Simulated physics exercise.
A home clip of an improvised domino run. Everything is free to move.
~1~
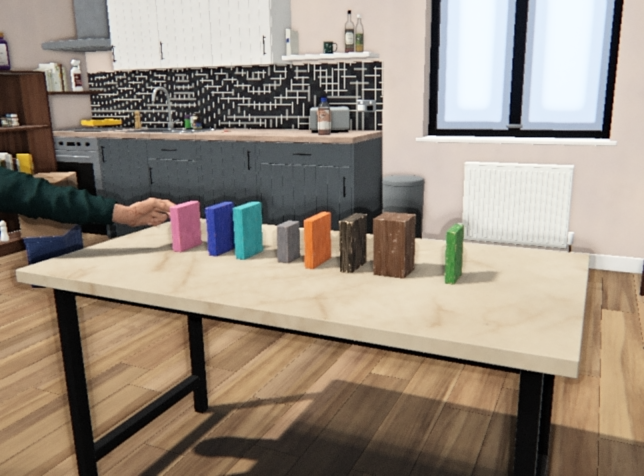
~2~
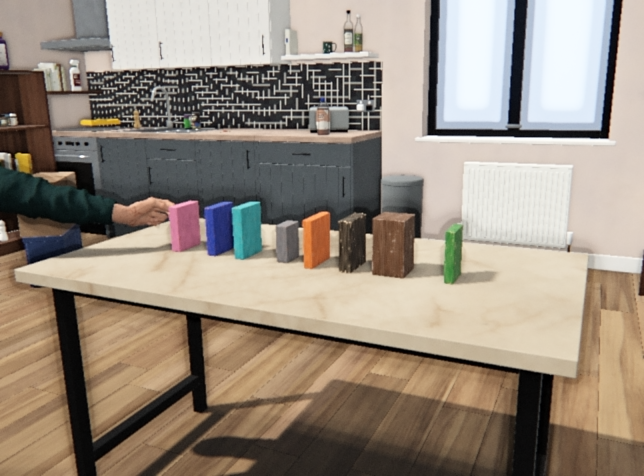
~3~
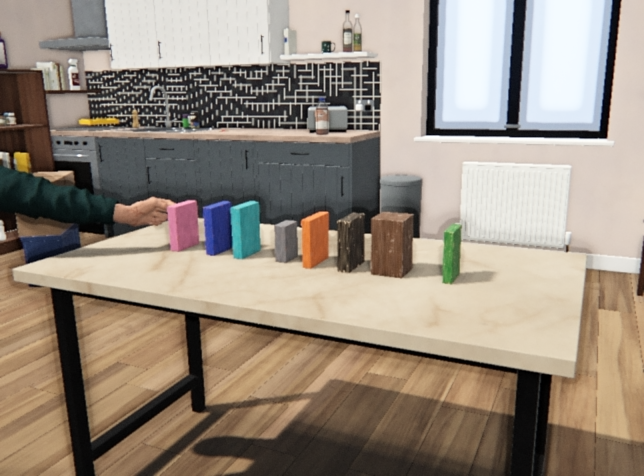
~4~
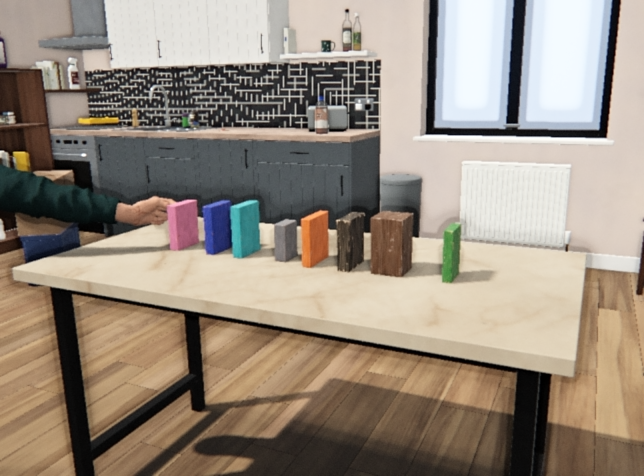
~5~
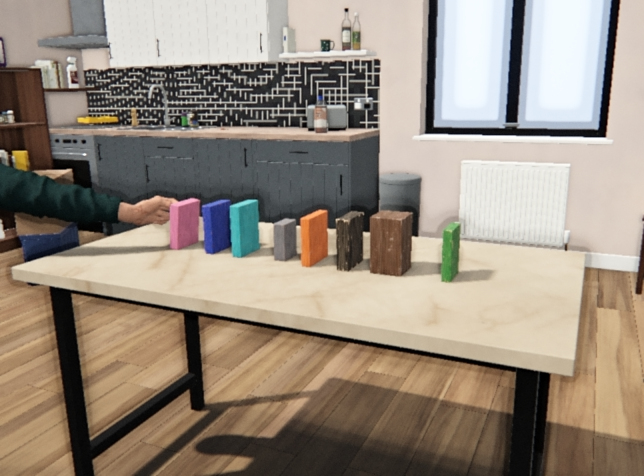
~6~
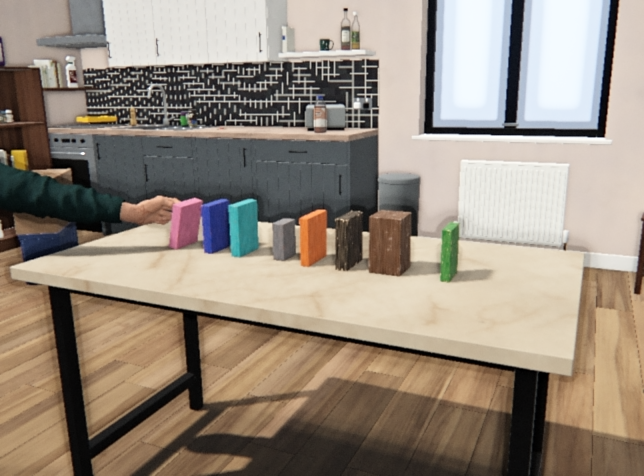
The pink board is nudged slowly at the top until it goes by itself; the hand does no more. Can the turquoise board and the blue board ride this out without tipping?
The turquoise board falls over, the blue board falls over.
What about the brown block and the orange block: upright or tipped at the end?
The brown block keeps standing; the orange block falls over.
Then, 0.40 s later than the last frame, pink board 67° over; blue board tilted by 28° near (228, 228).
Then, 0.60 s later than the last frame, pink board 75° over; blue board tilted by 59° near (238, 235); turquoise board tilted by 42° near (262, 233); grey board tilted by 3°.
Then, 0.90 s later than the last frame, pink board 77° over; turquoise board tilted by 70° near (272, 243); blue board tilted by 72° near (241, 240); grey board tilted by 61°.
When it is over, lying over on the table, turquoise board, grey board, blue board and orange block; left askew, black block; brown block as before. End places, in pixels of the last picture, turquoise board near (273, 243), blue board near (242, 240).
